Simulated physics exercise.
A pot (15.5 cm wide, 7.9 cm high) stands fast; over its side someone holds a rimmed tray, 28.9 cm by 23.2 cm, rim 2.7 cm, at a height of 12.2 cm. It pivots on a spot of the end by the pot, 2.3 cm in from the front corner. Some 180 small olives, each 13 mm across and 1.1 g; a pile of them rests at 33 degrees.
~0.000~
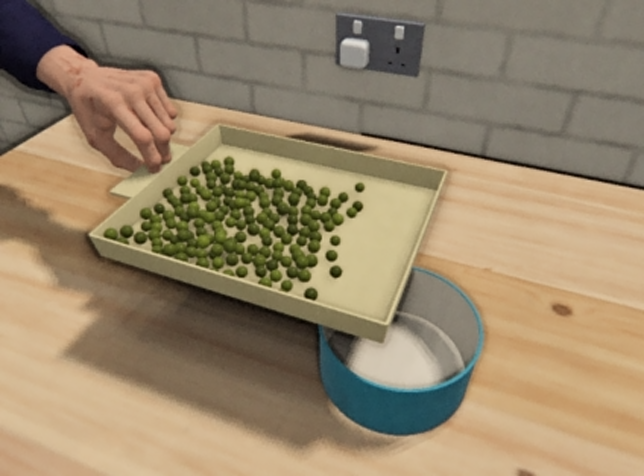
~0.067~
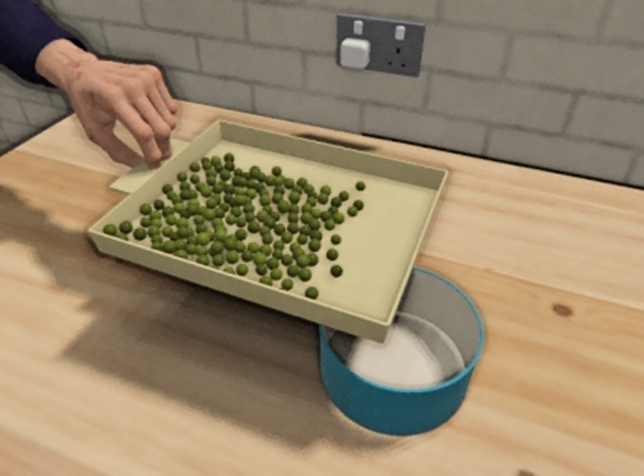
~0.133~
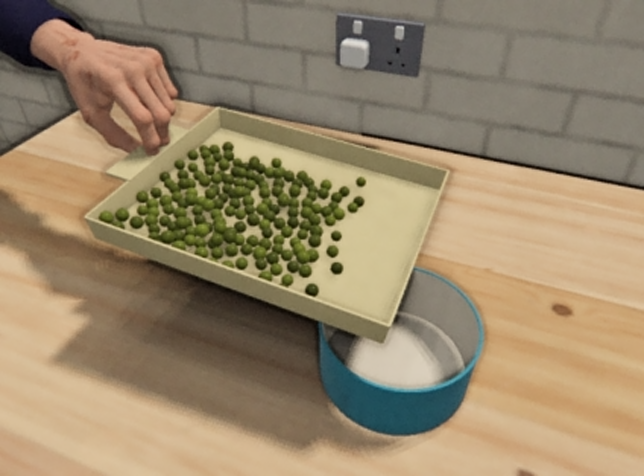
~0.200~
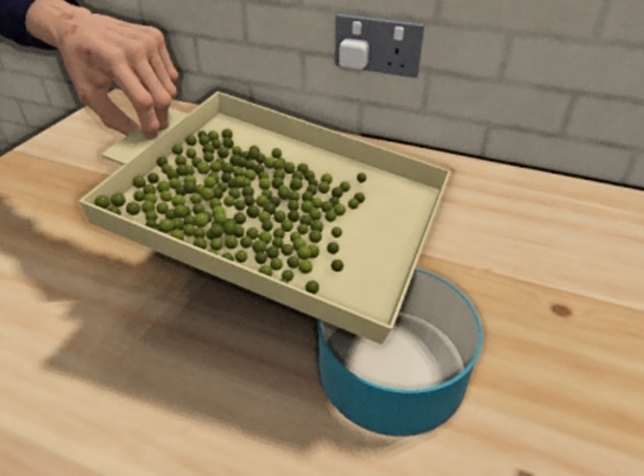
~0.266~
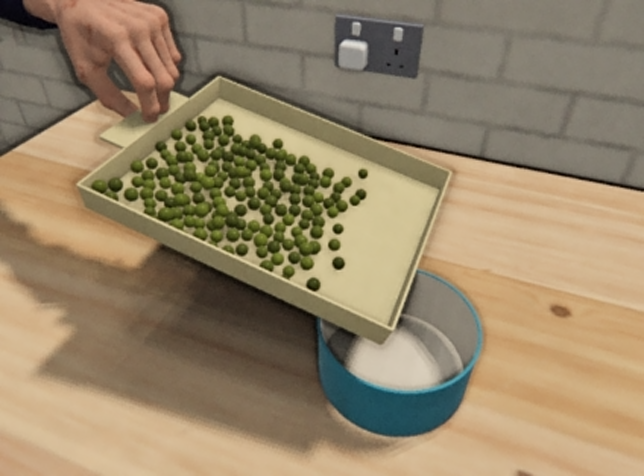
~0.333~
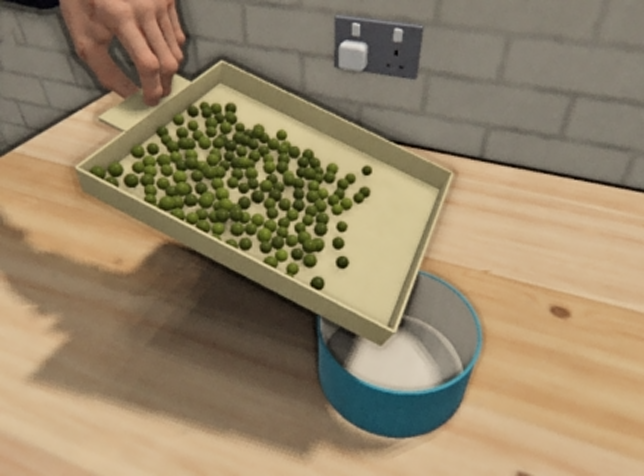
In this clip, a hand at the left end of a shallow cream tray of small green balls raises that end, steepening the tray's slant beside a blue pot on a wooden worktop, and the balls shift slightly rightward.
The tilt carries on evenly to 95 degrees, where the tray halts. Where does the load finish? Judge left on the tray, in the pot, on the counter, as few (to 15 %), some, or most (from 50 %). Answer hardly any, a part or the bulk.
Tray: Hardly any, pot: A part, counter: The bulk.
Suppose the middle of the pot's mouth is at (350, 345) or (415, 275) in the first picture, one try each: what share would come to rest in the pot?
Some 0 and 20 per cent.
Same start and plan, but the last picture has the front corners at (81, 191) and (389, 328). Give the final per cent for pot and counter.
Pot 45, counter 55.
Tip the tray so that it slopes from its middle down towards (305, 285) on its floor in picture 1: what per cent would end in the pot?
About 0 per cent.
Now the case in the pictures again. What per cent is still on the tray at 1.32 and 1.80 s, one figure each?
In turn: 100, 45.
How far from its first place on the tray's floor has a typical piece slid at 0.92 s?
About 11 cm.
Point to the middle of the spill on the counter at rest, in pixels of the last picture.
Around (515, 358).
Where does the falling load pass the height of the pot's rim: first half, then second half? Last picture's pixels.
First near (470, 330), later near (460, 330).
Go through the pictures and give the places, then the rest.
In the first frame, tray tilt 0 degrees, front corners at (93, 234) and (385, 321); middle of the pieces at (241, 225); pot at (400, 320).
In the second frame, tray tilt 1 degrees, front corners at (93, 229) and (386, 322); middle of the pieces at (241, 223).
In the third frame, tray tilt 5 degrees, front corners at (89, 216) and (388, 323), lowest corner right front; middle of the pieces at (240, 215).
In the fourth frame, tray tilt 9 degrees, front corners at (84, 200) and (389, 324), lowest corner right front; middle of the pieces at (240, 205).
In the fifth frame, tray tilt 13 degrees, front corners at (82, 184) and (391, 326), lowest corner right front; middle of the pieces at (241, 196).
In the sixth frame, tray tilt 17 degrees, front corners at (80, 167) and (393, 328), lowest corner right front; middle of the pieces at (253, 184); pot at (398, 322). Its pace works out near 60 degrees a second.
Then, at 0.92 s, tilt 53 degrees; the tray holds 100 %, the pot 0 %.
After 1.32 s, tilt 78 degrees; the tray holds 100 %, the pot 0 %.
After 1.80 s, tilt 95 degrees; the tray holds 45 %, the pot 15 %.
In the end, at 3.5 s, tray 0 %, pot 40 %, counter 60 %.
